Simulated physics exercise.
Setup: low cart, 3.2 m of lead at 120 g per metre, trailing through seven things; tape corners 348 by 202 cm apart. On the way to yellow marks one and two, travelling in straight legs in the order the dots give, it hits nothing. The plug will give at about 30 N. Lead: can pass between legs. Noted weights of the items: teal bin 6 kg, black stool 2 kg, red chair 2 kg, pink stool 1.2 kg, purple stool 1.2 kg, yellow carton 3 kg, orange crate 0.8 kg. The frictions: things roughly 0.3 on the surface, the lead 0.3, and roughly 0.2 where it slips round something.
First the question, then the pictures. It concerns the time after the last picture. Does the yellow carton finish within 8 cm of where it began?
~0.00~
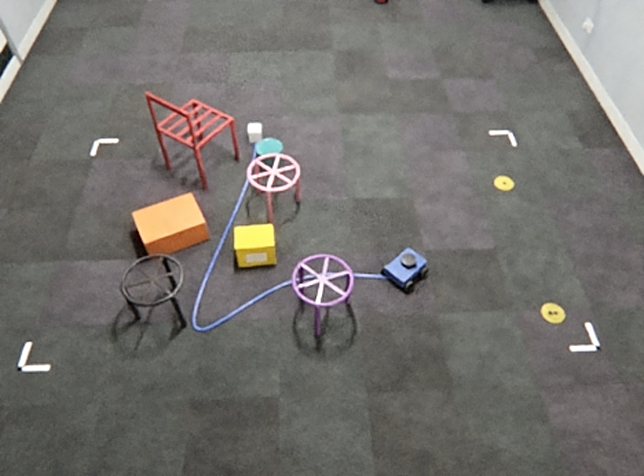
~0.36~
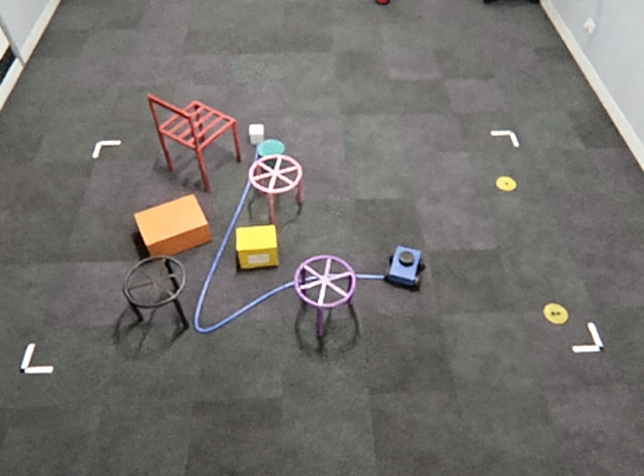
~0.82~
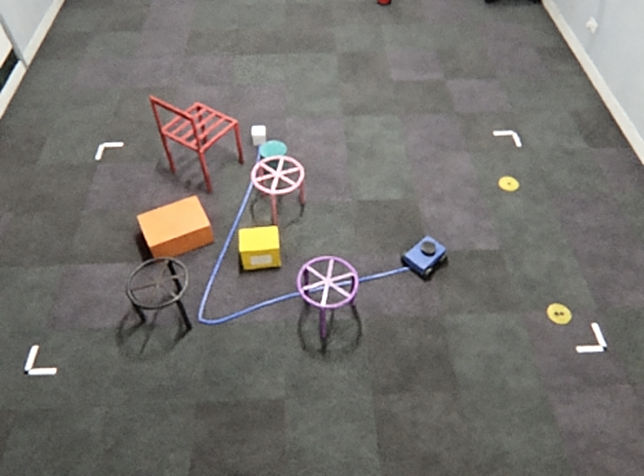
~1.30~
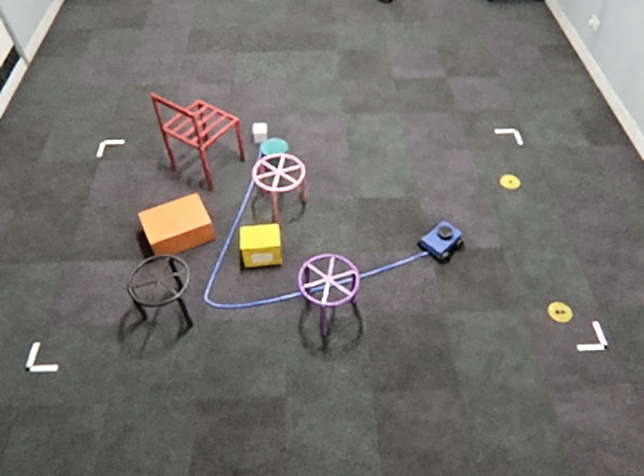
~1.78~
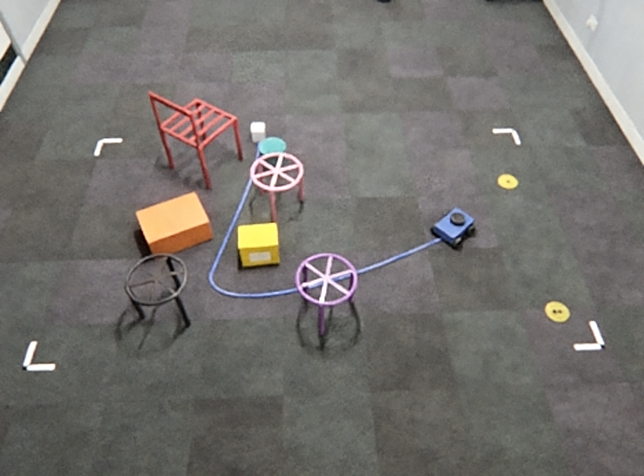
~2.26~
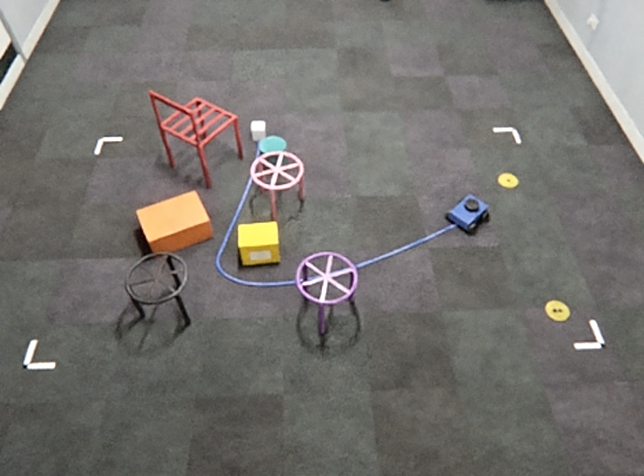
No, it ends farther off.
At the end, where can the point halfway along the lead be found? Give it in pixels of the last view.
Approximate pixel position: (316, 257).
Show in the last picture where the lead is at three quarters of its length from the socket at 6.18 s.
Approximate location in pixels: (426, 234).
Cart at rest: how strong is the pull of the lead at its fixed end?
About 0 N.
At 3.6 s, cart at (494, 190), 5 N at the fixed end; yellow carton 4 cm off its start.
At 4.9 s, cart at (520, 210), lead slack at the fixed end; yellow carton 13 cm off its start.
At 6.2 s, cart at (539, 262), lead slack at the fixed end; yellow carton 13 cm off its start at (272, 223).
At 7.5 s, cart at (557, 310), lead slack at the fixed end; yellow carton 13 cm off its start.
At 7.9 s, cart at (557, 310), lead slack at the fixed end; yellow carton 13 cm off its start at (272, 223).
